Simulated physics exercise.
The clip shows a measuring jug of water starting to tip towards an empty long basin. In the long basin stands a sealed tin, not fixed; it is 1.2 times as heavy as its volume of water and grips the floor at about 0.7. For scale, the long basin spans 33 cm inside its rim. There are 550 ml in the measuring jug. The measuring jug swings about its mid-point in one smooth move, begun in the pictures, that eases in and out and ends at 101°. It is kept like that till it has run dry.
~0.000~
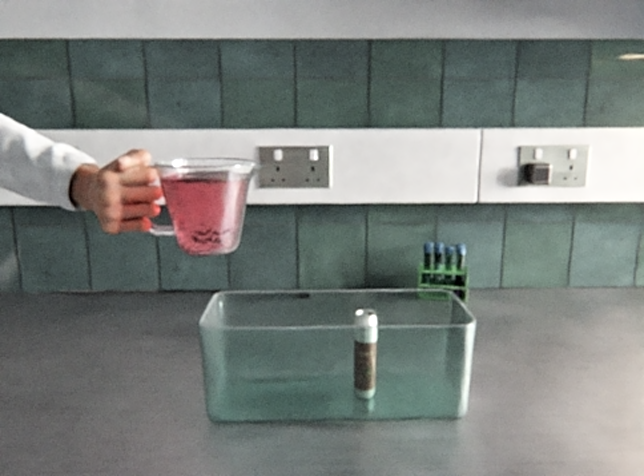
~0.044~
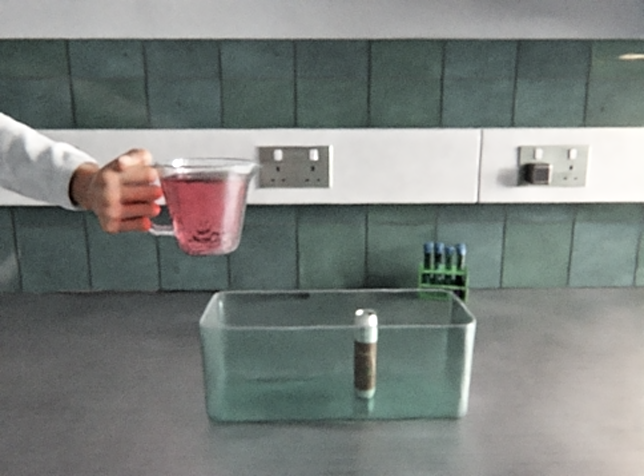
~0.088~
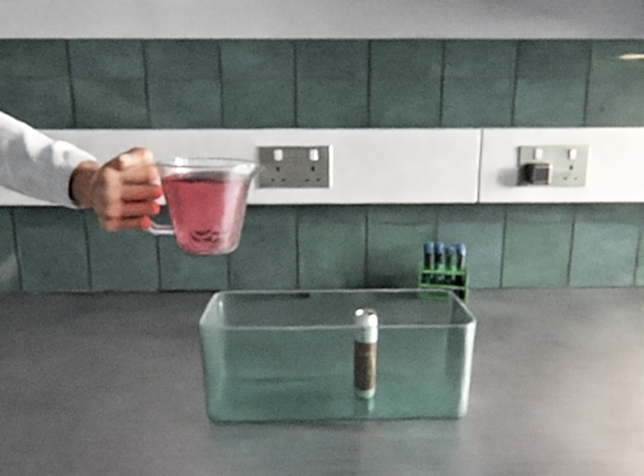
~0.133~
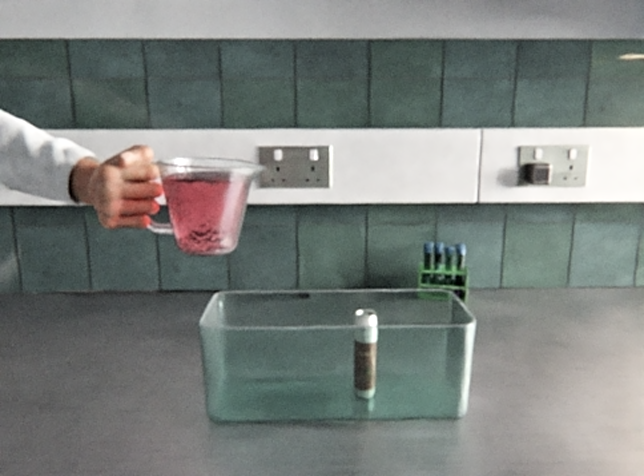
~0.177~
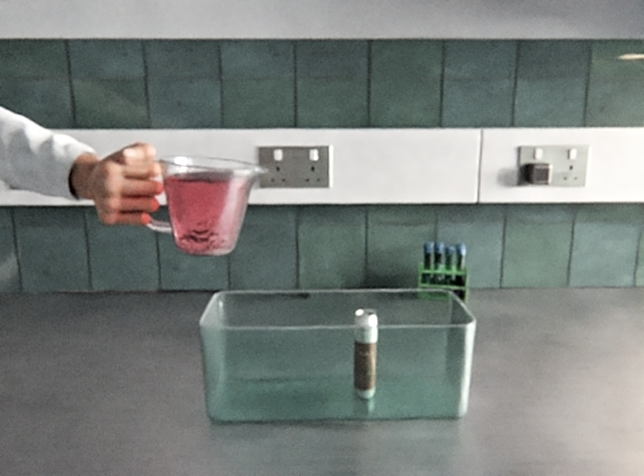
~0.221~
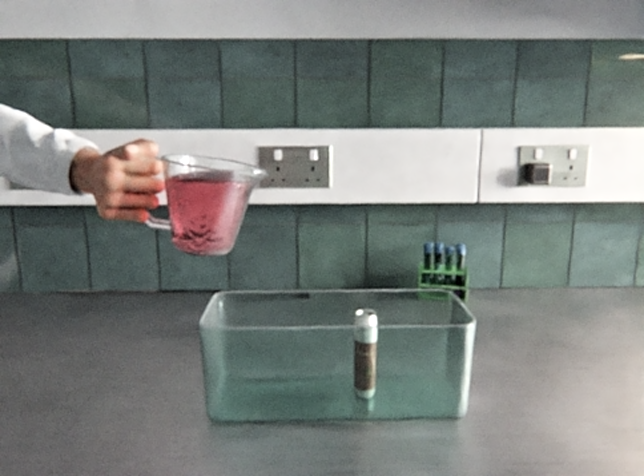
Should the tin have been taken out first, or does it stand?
The tin stays up.
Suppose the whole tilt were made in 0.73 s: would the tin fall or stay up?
The tin remains upright.
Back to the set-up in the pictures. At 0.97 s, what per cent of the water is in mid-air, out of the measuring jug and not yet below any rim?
Some 16 per cent.
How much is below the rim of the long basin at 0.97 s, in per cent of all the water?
About 66 per cent.
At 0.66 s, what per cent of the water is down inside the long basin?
About 6 per cent.
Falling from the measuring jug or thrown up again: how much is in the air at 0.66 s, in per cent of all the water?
Some 20 per cent.
After 0.66 s the tilt is 60° and 74 per cent is still to pour; the tin stands where it began.
After 0.97 s the tilt is 94° and 18 per cent is still to pour; the tin stands where it began.
After 1.31 s the tilt is 101° and 0 per cent is still to pour; the tin stands where it began.
After 1.67 s the tilt is 101° and 0 per cent is still to pour; the tin stands where it began.
In the end the tin stands where it began.
